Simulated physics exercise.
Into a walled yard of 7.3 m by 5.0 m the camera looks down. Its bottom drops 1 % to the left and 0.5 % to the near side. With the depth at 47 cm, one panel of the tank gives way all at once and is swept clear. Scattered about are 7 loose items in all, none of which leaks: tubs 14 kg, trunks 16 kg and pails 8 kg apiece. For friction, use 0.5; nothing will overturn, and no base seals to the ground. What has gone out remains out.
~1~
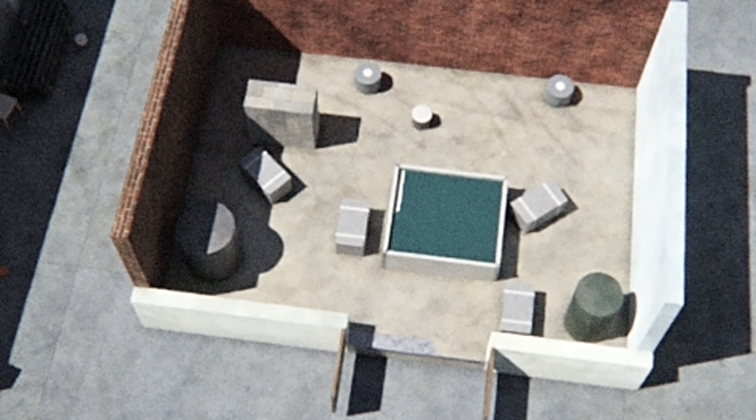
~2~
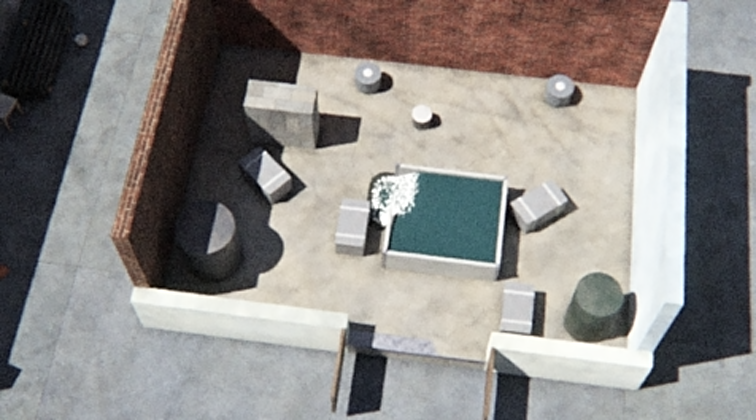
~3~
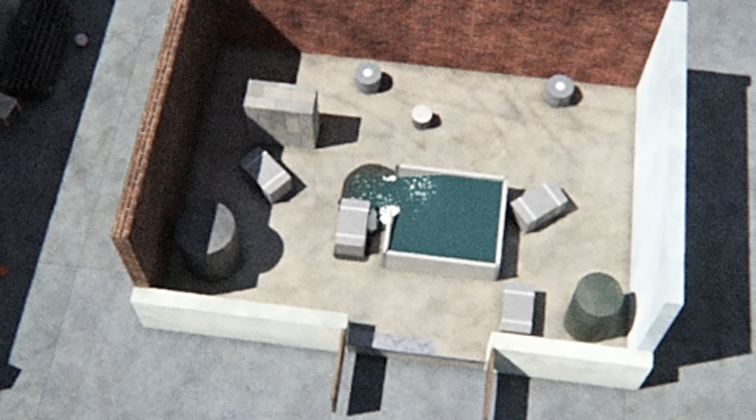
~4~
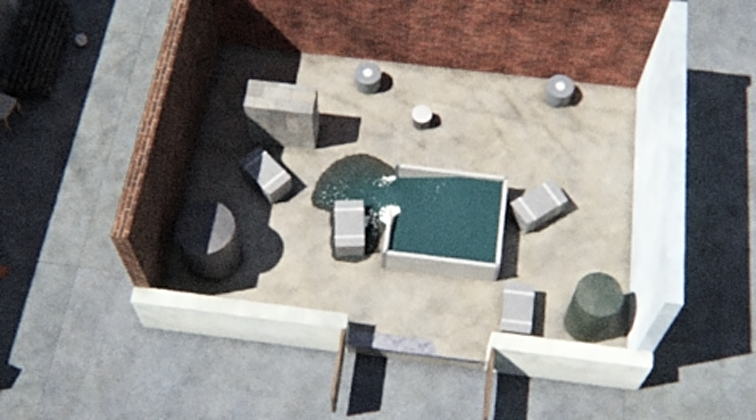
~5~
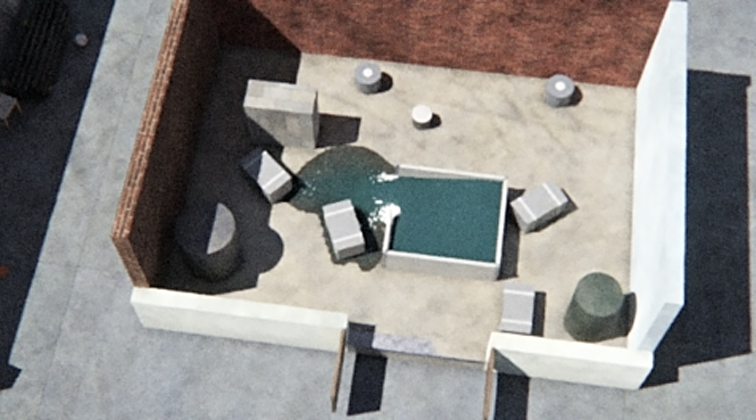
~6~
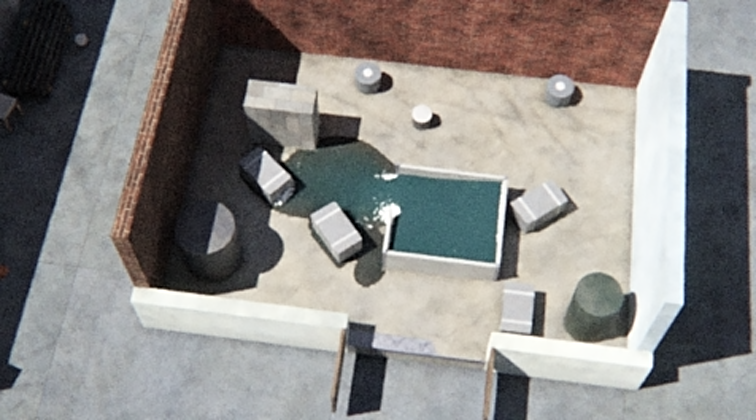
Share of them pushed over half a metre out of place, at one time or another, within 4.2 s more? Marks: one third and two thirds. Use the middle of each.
The proportion is going to stay beneath one third.
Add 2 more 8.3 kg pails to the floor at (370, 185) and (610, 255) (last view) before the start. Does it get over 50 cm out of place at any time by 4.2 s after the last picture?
Respectively: Tops it; doesn't reach it.
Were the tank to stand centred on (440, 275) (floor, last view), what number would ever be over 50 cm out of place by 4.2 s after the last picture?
That would give 2.
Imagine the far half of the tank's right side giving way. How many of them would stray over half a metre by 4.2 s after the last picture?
Result: 3.
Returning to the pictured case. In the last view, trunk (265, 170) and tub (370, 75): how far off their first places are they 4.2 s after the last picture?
The first ends 120 centimetres from its start and the second 0 centimetres.
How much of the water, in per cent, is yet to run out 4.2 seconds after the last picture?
About 100 in a hundred parts of the water.
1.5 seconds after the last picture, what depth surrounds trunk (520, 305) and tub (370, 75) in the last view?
0 and 2 cm.
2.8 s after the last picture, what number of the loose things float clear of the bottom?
Just then, the number is 1.
Then, 0.4 s after the last picture 1 of 7 are over 50 cm from their spots; 0 afloat.
Then, 1.5 s after the last picture 2 of 7 are over 50 cm from their spots; 1 afloat.
Then, 2.8 s after the last picture 2 of 7 are over 50 cm from their spots; 1 afloat.
Then, 4.2 s after the last picture 2 of 7 are over 50 cm from their spots, and 2 have been at some point; 1 afloat.
